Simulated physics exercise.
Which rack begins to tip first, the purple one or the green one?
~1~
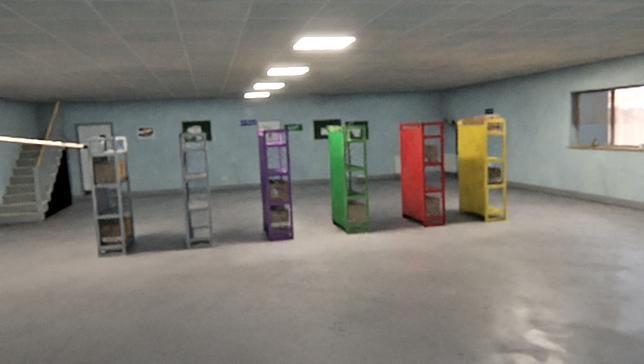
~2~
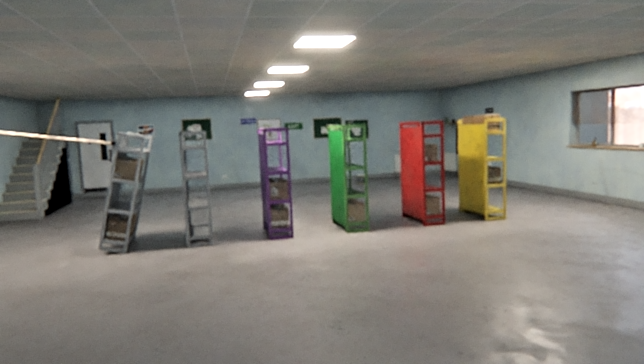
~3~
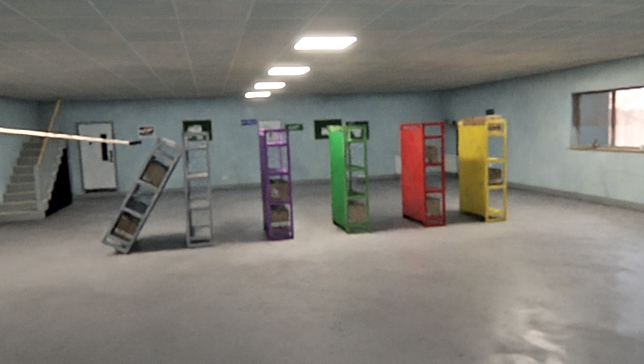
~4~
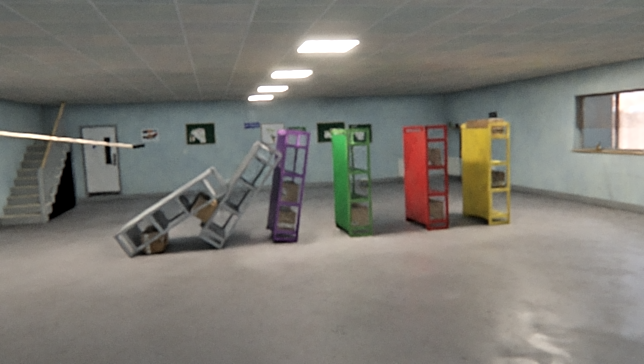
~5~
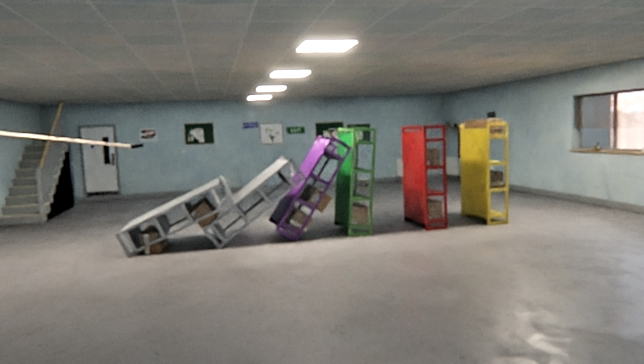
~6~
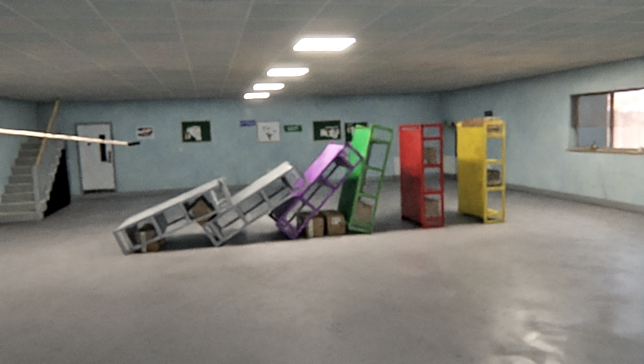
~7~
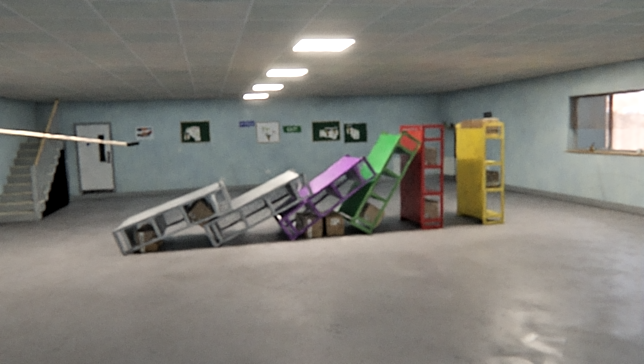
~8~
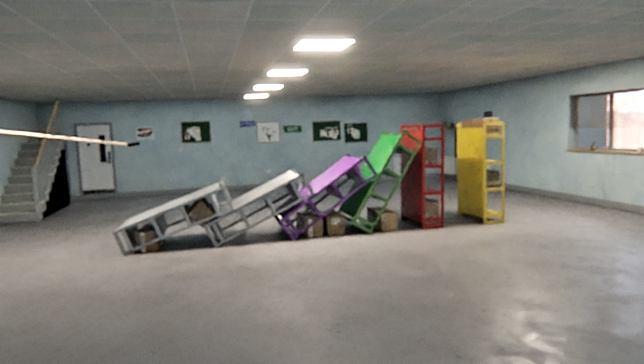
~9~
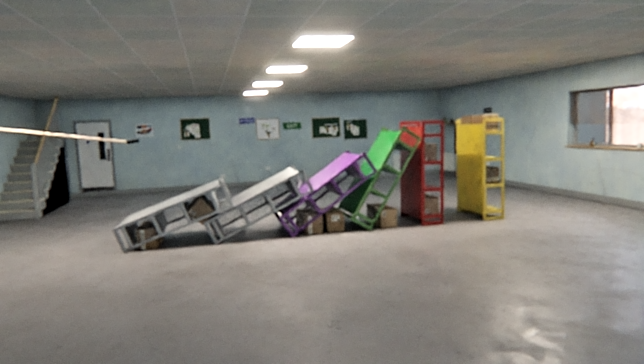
The purple rack begins to tip first, while the green rack is still upright and only starts leaning later.
